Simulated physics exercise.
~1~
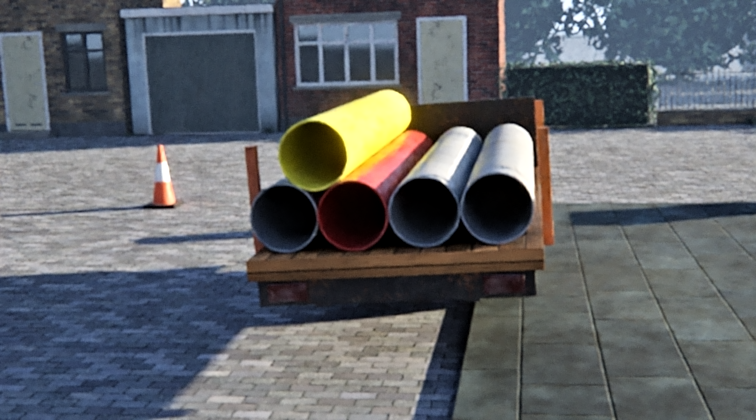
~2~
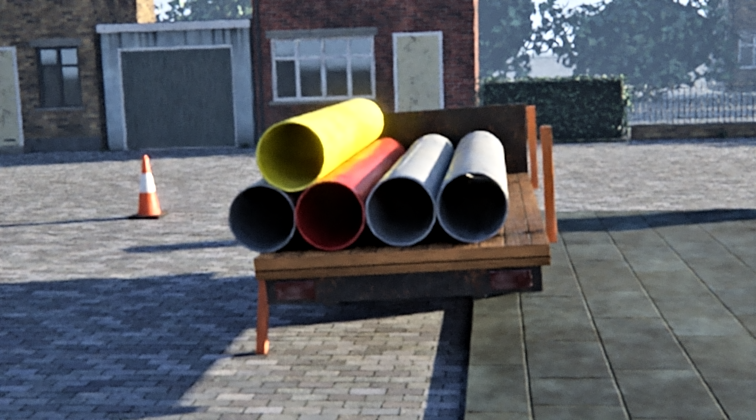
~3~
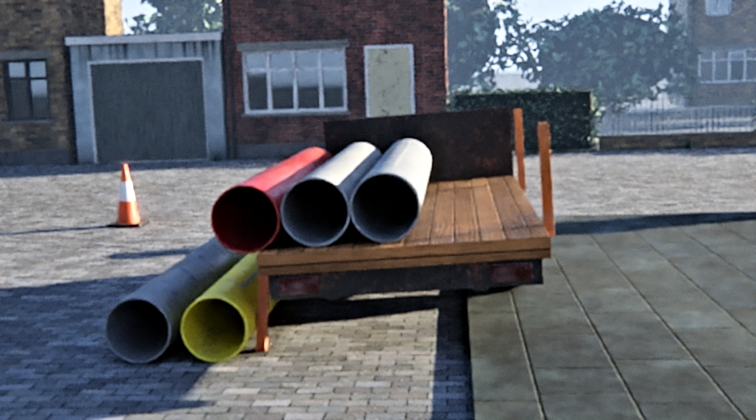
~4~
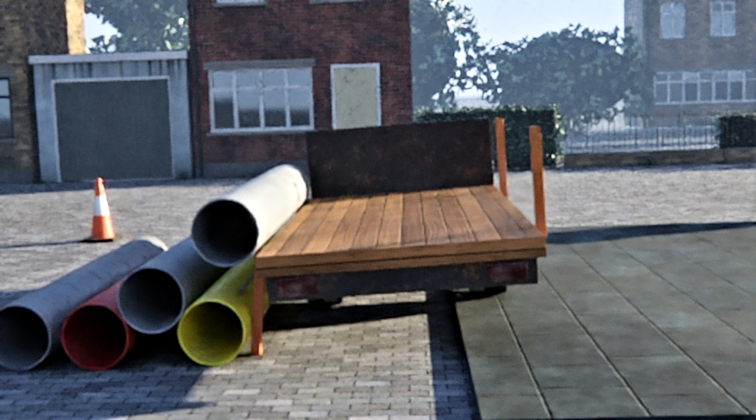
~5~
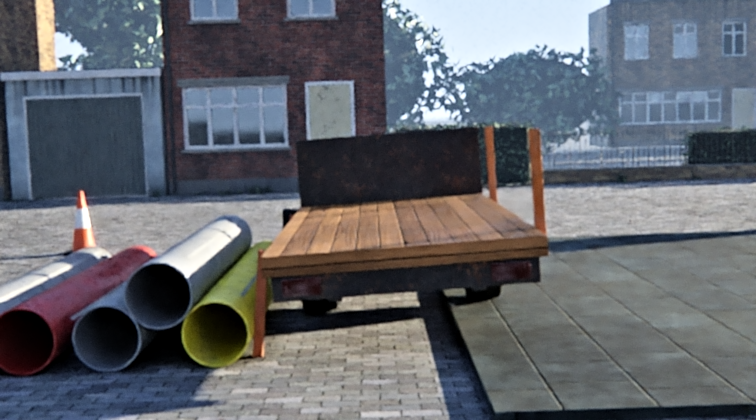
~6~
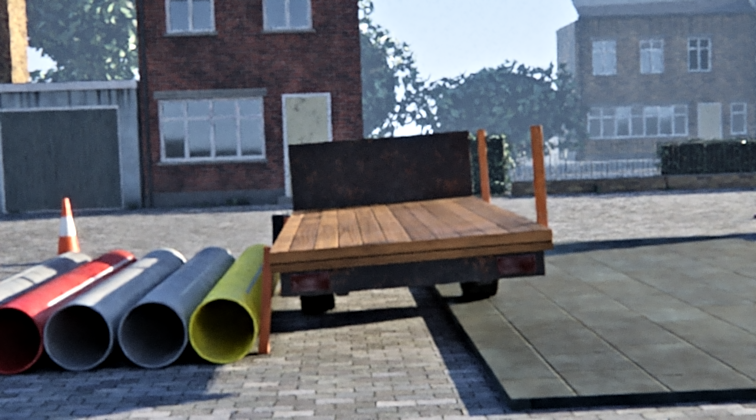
Five plastic pipes, one yellow and one red, rolled off the left side of a parked flatbed trailer after the posts there dropped, tumbling onto the paving until all lay side by side on the ground, the yellow one nearest the empty deck.
